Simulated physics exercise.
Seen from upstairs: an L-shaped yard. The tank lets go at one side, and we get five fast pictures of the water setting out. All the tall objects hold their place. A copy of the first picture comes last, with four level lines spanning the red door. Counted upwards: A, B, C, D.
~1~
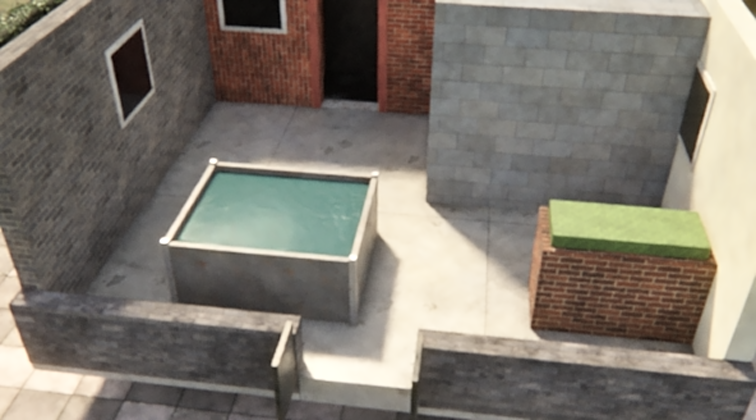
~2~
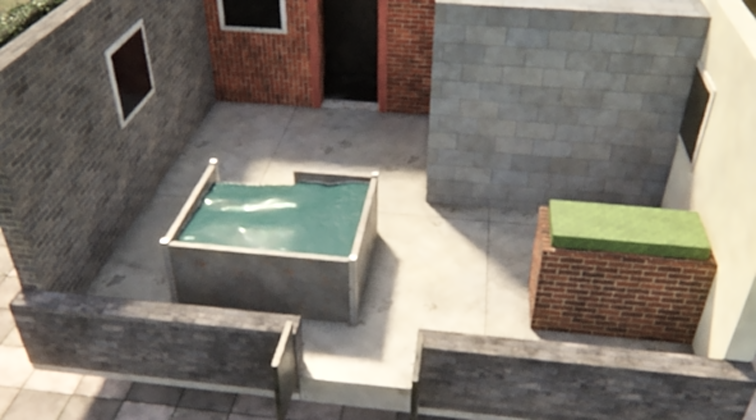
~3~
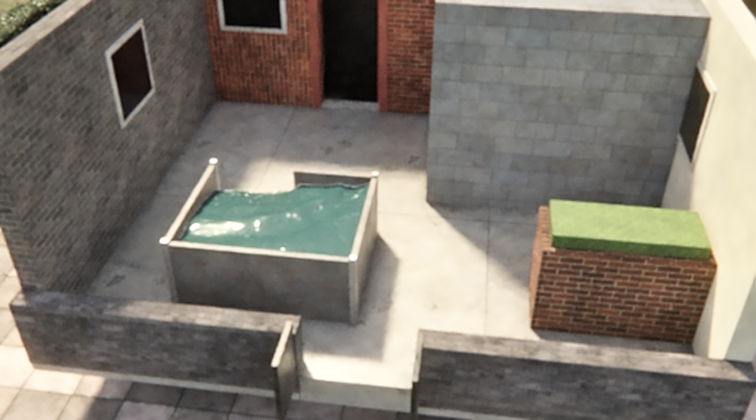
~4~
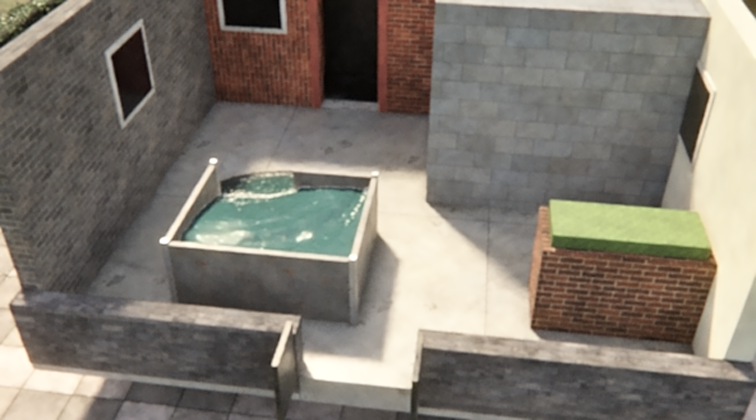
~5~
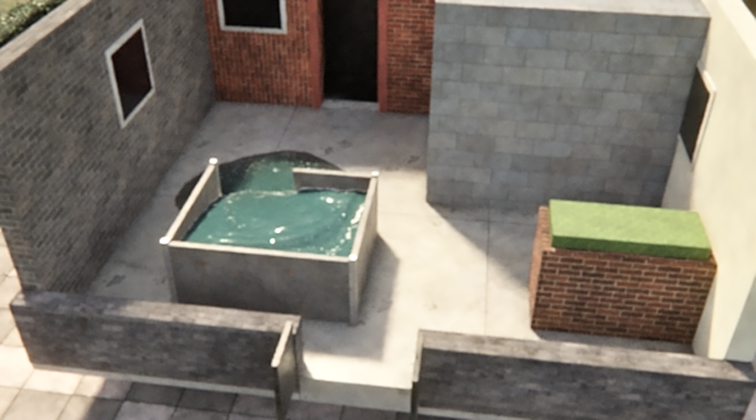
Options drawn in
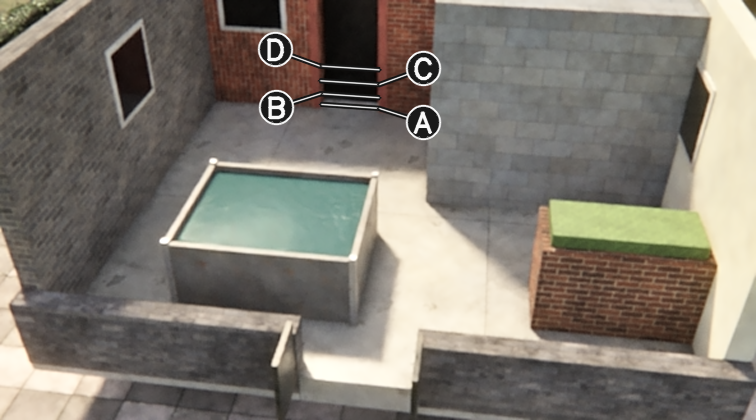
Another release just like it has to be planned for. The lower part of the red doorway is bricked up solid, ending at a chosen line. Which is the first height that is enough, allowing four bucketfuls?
That is line B.
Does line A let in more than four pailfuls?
Yes, that goes wrong.
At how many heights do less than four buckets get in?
Three of the four.
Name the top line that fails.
Line A.
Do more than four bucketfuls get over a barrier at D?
No, that is safe.
In white, A at (350, 106); B at (349, 95); C at (349, 82); D at (349, 67); from the bottom up A, B, C, D.
Choosing A, dozens of bucketfuls pour in.
Choosing B, a splash gets over, under a bucket.
Choosing C, nothing gets over.
Choosing D, nothing gets over.
